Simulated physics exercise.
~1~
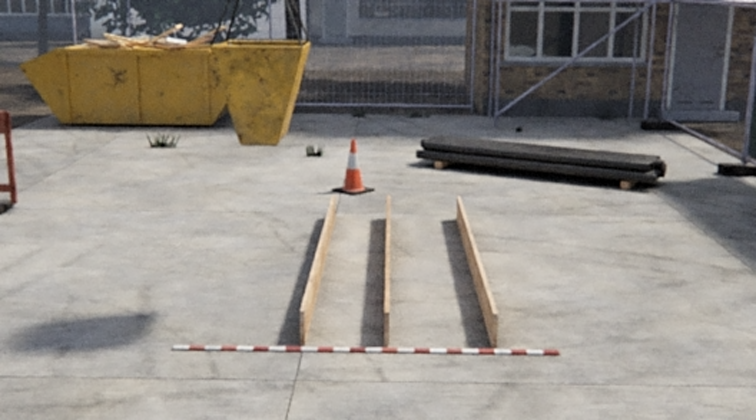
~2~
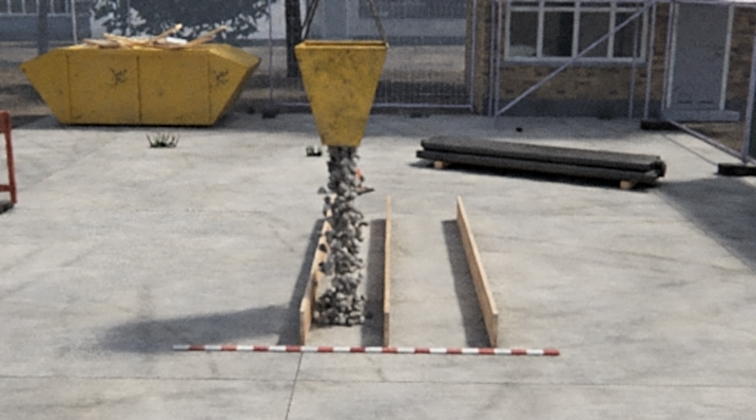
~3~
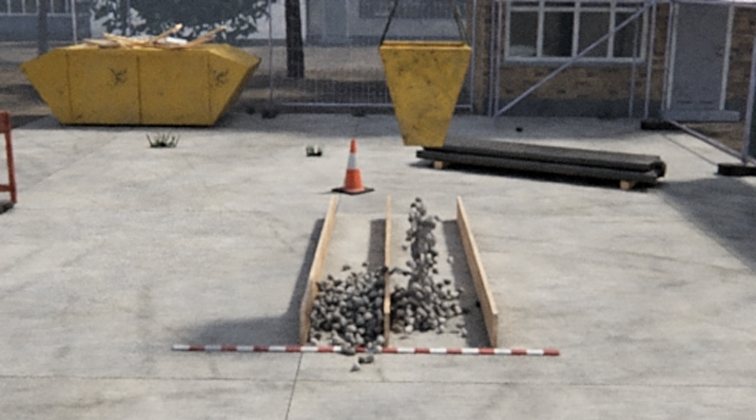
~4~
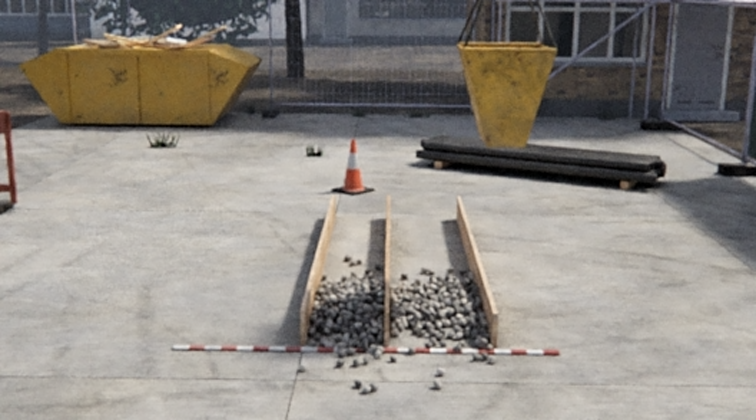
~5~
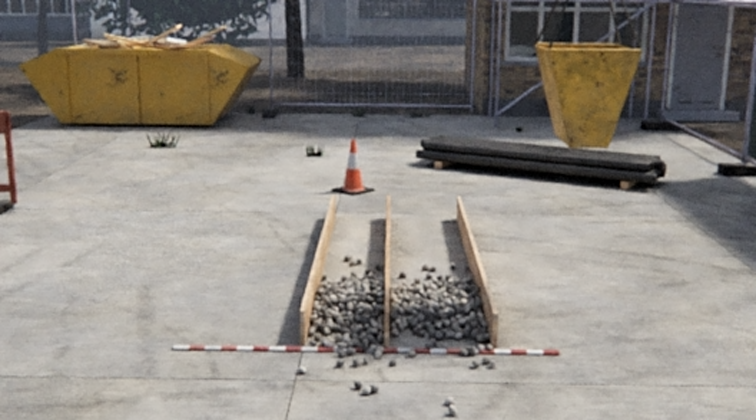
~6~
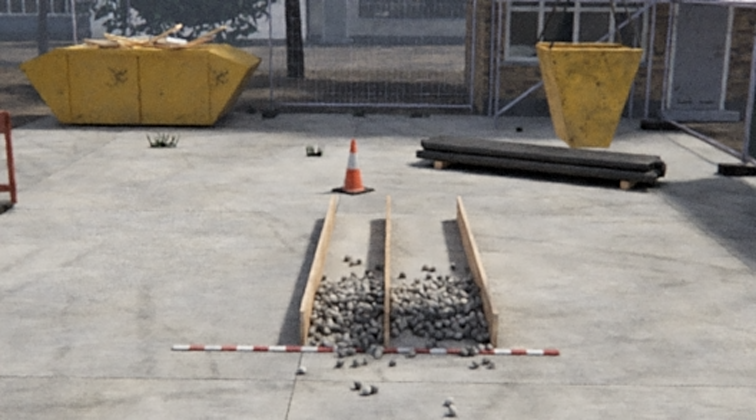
A yellow skip swung in from the left above three wooden planks, pouring grey stones into the left bay and then the right as it moved rightwards, and it ended up empty on the right, with slightly more stones lying in the left bay.
